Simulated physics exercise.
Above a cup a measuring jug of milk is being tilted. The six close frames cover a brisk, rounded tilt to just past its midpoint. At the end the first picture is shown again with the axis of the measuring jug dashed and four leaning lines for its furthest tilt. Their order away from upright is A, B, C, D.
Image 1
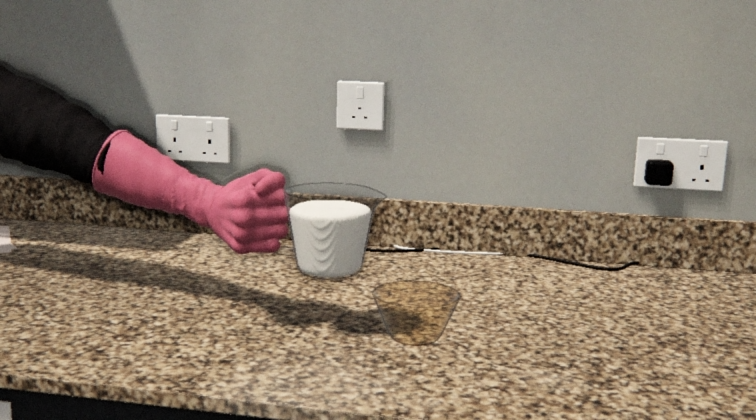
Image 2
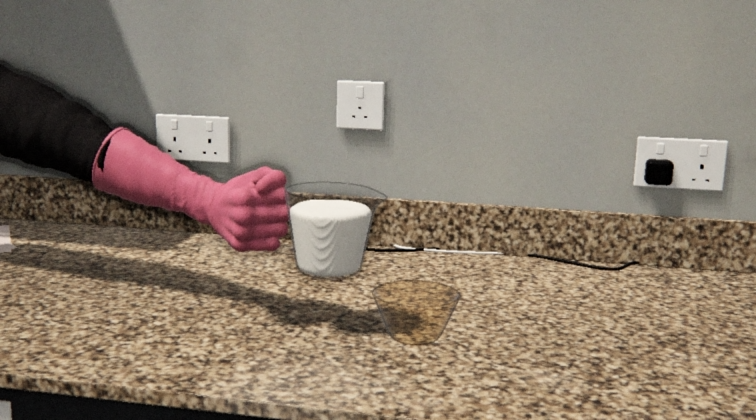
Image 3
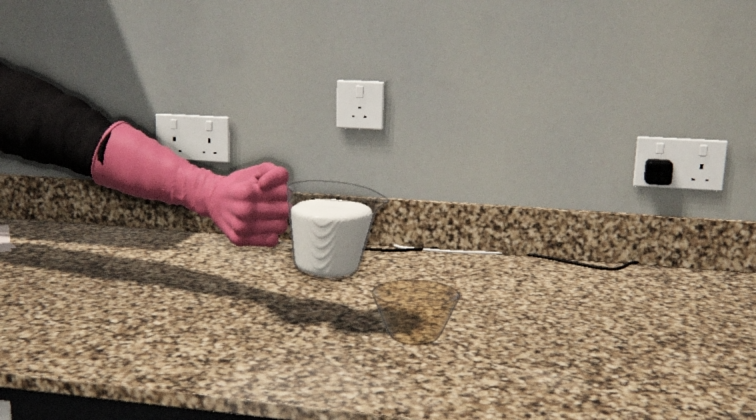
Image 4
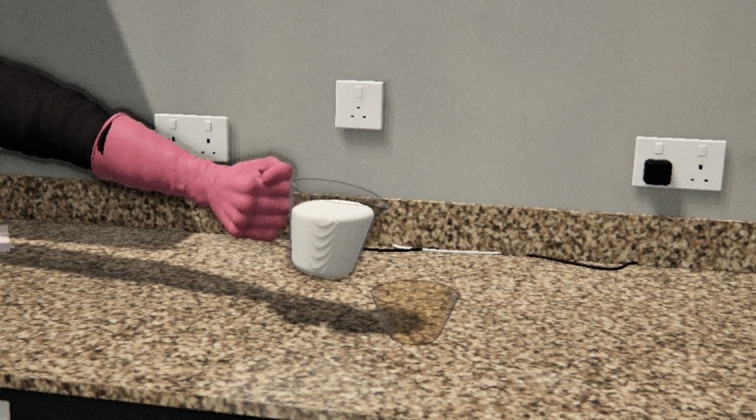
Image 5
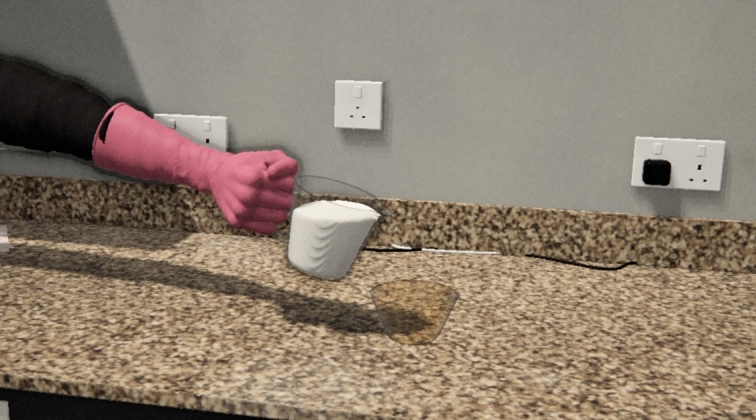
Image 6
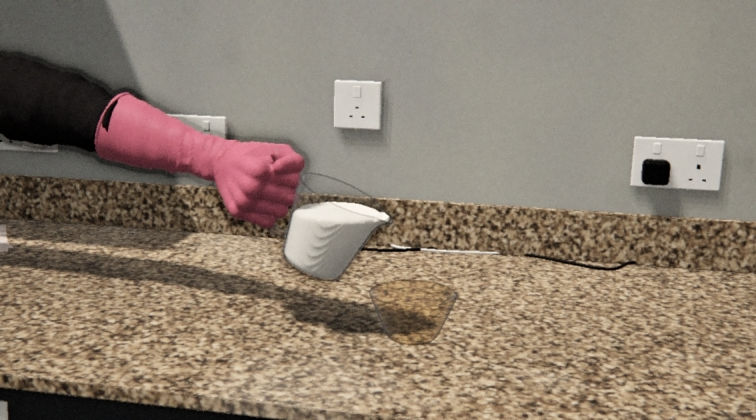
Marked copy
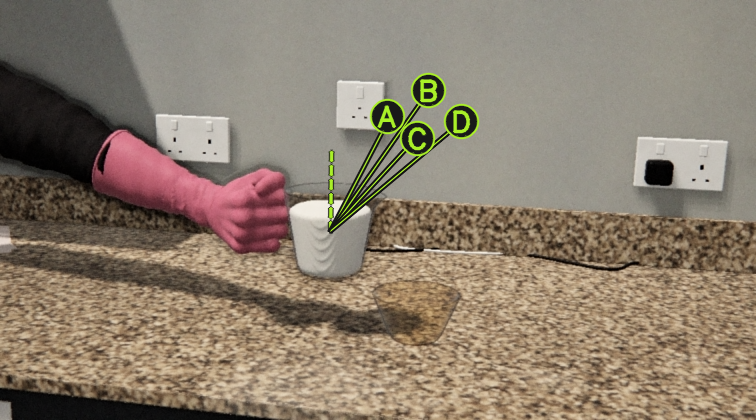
A pink-gloved hand held a clear measuring jug of milk upright above a cup on a speckled counter, then slowly tilted it to the right, the milk shifting toward the lip.
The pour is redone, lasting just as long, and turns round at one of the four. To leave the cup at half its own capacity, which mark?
Tilt D.
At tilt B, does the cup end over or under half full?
Under half.
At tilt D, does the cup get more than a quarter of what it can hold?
Yes, clearly.
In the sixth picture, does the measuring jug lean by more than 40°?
No, it does not.
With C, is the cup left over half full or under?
Under.
In lime, A at (381, 133); B at (419, 104); C at (404, 150); D at (448, 132).
If A is chosen, the cup ends with about 5 % of what it can hold.
If B is chosen, the cup ends with about 16 % of what it can hold.
If C is chosen, the cup ends with about 32 % of what it can hold.
If D is chosen, the cup ends with about 51 % of what it can hold.
